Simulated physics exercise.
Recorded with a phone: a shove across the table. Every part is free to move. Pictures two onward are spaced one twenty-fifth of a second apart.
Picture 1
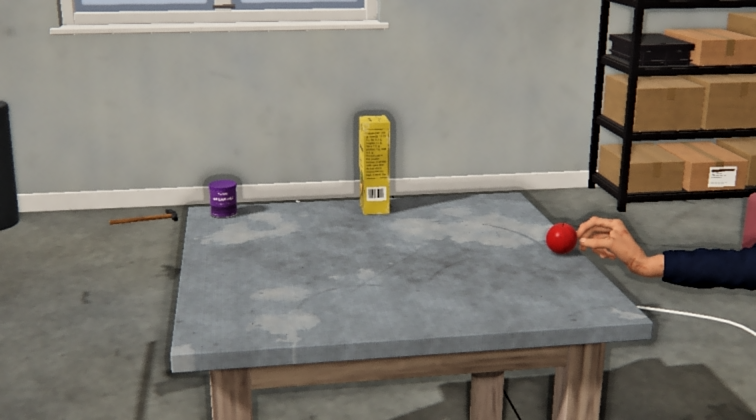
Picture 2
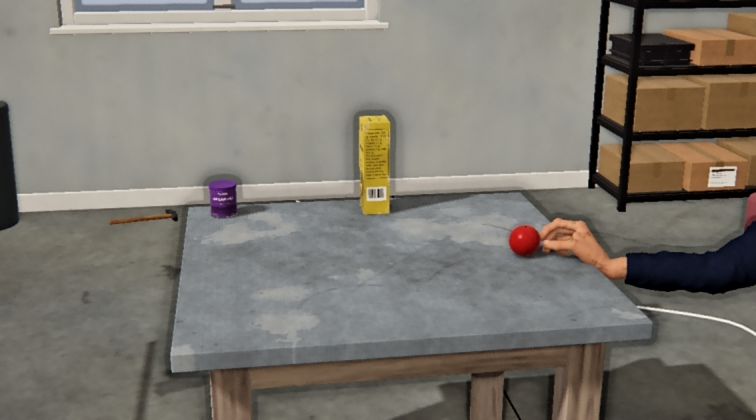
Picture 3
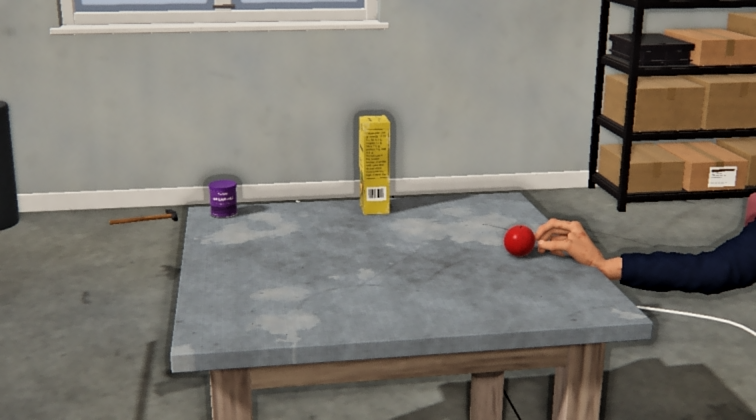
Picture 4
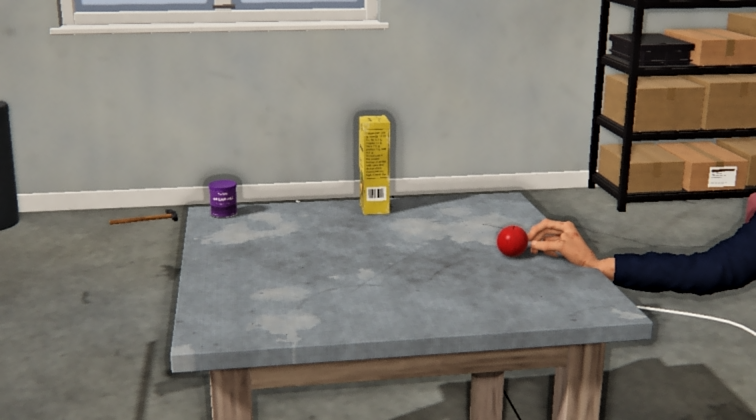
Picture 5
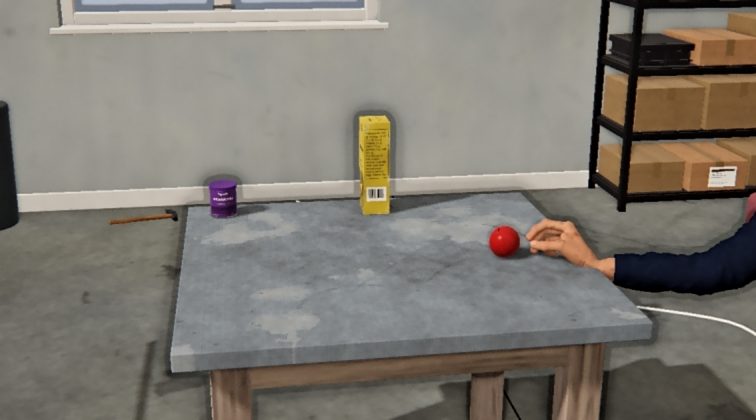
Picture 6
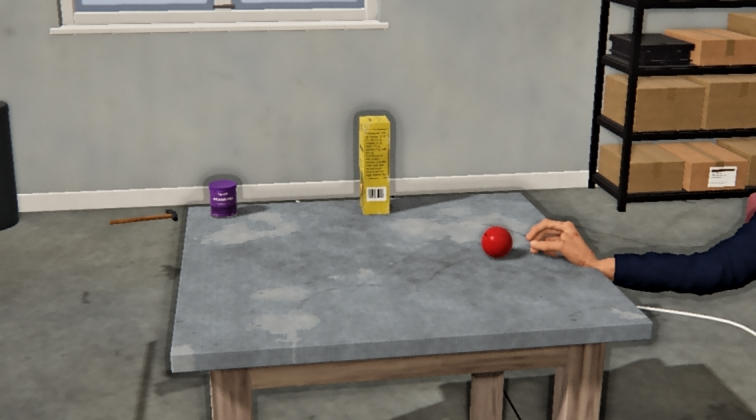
A hand pushing a red apple leftward across a grey table, then staying still as the apple slides slightly farther left.
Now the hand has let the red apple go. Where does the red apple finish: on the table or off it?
On the table.
Then, 0.10 s past the last view, red apple displaced about its own width near (480, 243).
Then, 0.20 s past the last view, red apple displaced about its own width near (466, 244).
Then, 0.40 s past the last view, red apple displaced well along near (445, 245).
Then, 0.60 s past the last view, red apple displaced well along near (435, 245).
Finally, moved from the start, red apple. Final places as the last picture's camera would see them, red apple near (434, 246).
